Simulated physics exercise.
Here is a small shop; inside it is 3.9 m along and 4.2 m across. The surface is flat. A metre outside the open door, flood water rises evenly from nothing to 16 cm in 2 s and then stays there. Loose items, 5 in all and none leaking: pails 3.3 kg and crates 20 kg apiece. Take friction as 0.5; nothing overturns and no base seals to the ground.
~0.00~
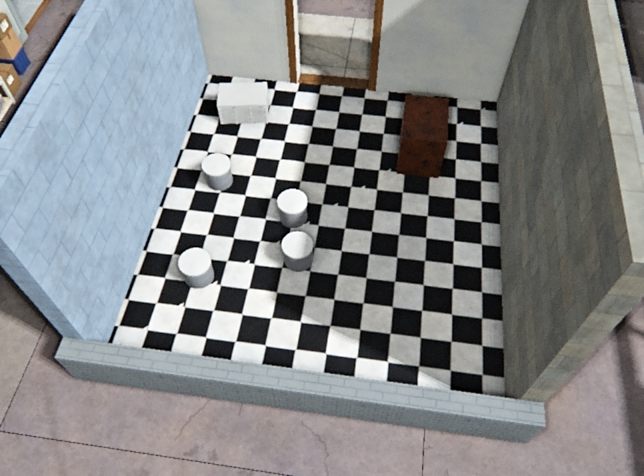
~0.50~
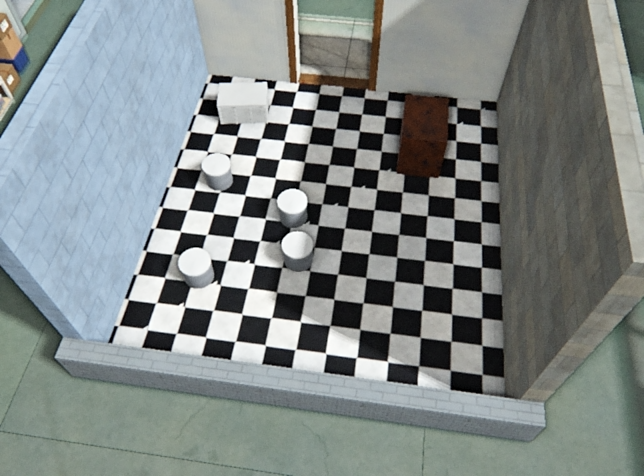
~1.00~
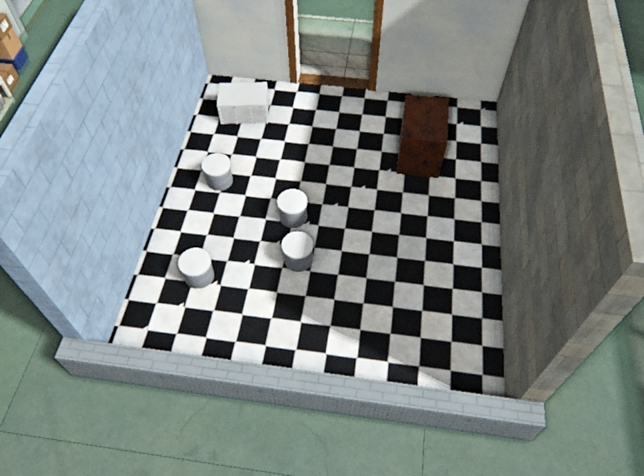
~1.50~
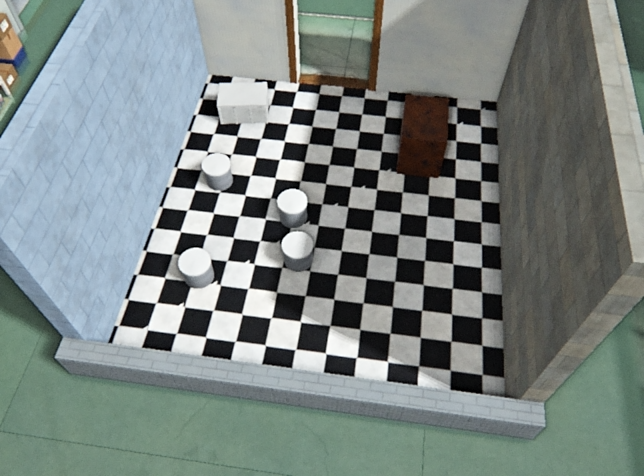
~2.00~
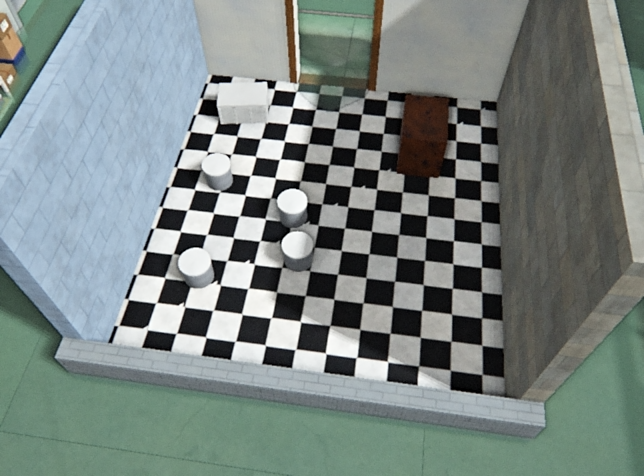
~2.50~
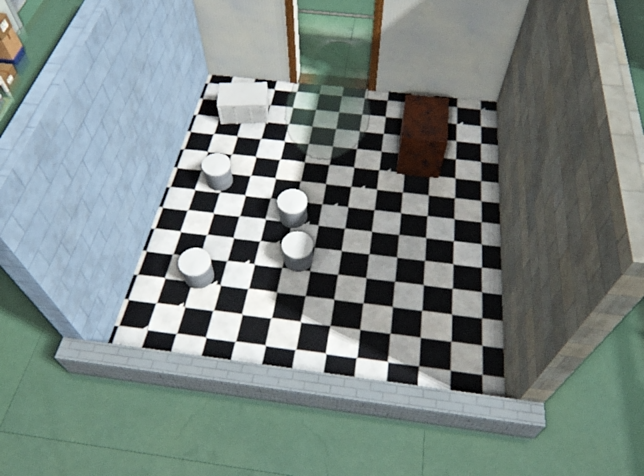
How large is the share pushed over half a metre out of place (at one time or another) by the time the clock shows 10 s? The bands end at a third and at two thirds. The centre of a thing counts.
It is between one and two thirds.
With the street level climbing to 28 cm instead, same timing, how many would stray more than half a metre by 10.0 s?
In that case 4 of them.
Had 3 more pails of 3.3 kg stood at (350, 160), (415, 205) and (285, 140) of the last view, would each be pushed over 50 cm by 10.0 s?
In that order: Past it, short of it, past it.
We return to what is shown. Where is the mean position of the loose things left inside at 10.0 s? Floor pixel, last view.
At about (235, 252).
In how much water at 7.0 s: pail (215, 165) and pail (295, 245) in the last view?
About 3 and 5 cm.
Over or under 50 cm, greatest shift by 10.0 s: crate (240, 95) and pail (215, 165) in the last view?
In that order: Less, short of it.
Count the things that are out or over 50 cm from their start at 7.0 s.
2 of them.
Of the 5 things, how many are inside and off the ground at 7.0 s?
At that moment 1.
After 3.5 s 0 of 5 are over 50 cm from their spots; 0 afloat.
After 4.5 s 0 of 5 are over 50 cm from their spots; 0 afloat.
After 7.0 s 2 of 5 are over 50 cm from their spots; 1 afloat.
After 10.0 s 3 of 5 are over 50 cm from their spots, and 3 have been at some point; 4 afloat.
